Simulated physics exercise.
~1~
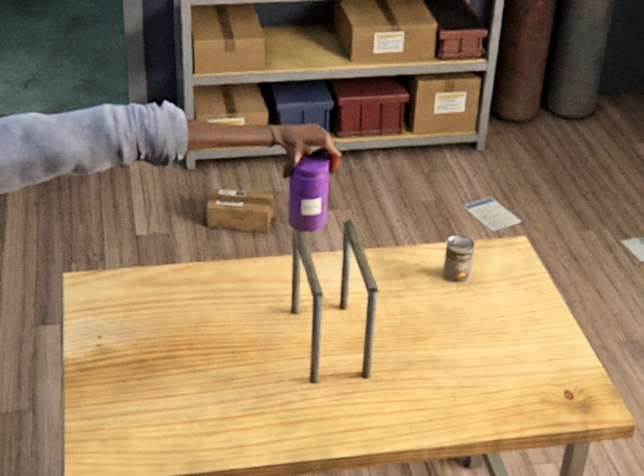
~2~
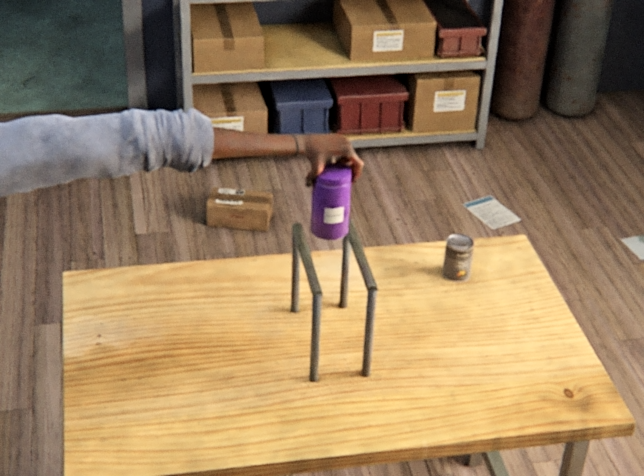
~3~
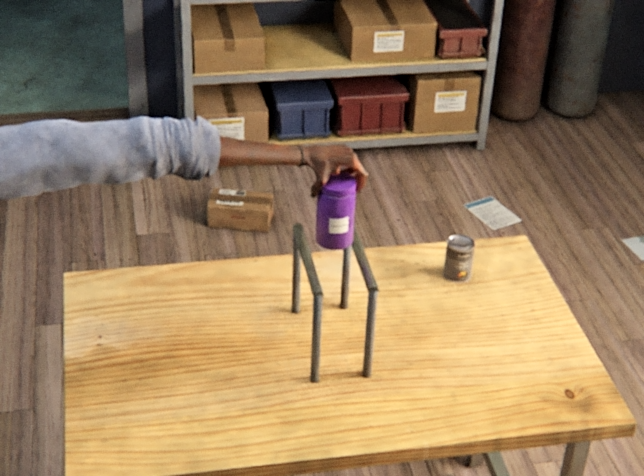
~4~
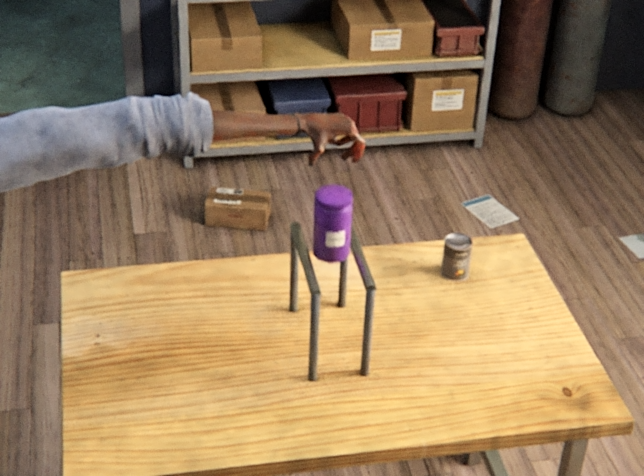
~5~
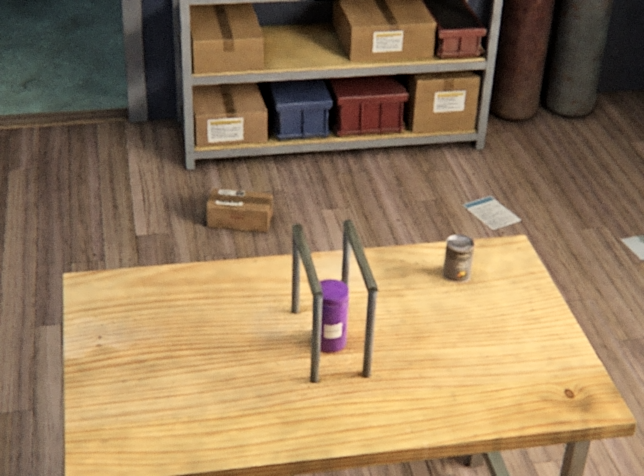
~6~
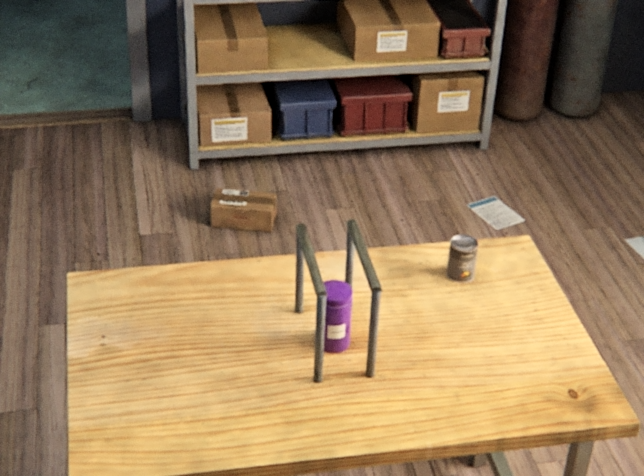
To begin with, a hand in a blue-grey sleeve holds an upright purple jar above a wooden table, where two dark metal ledges on legs stand with a slot between them and a small grey tin sits to the right. The hand carries the jar a little to the right and lowers it slightly over the gap. The fingers then let go and the hand draws back as the jar moves down. The jar drops through the slot without being stopped by the ledges. It ends upright on the tabletop between them, while the tin stays where it was.
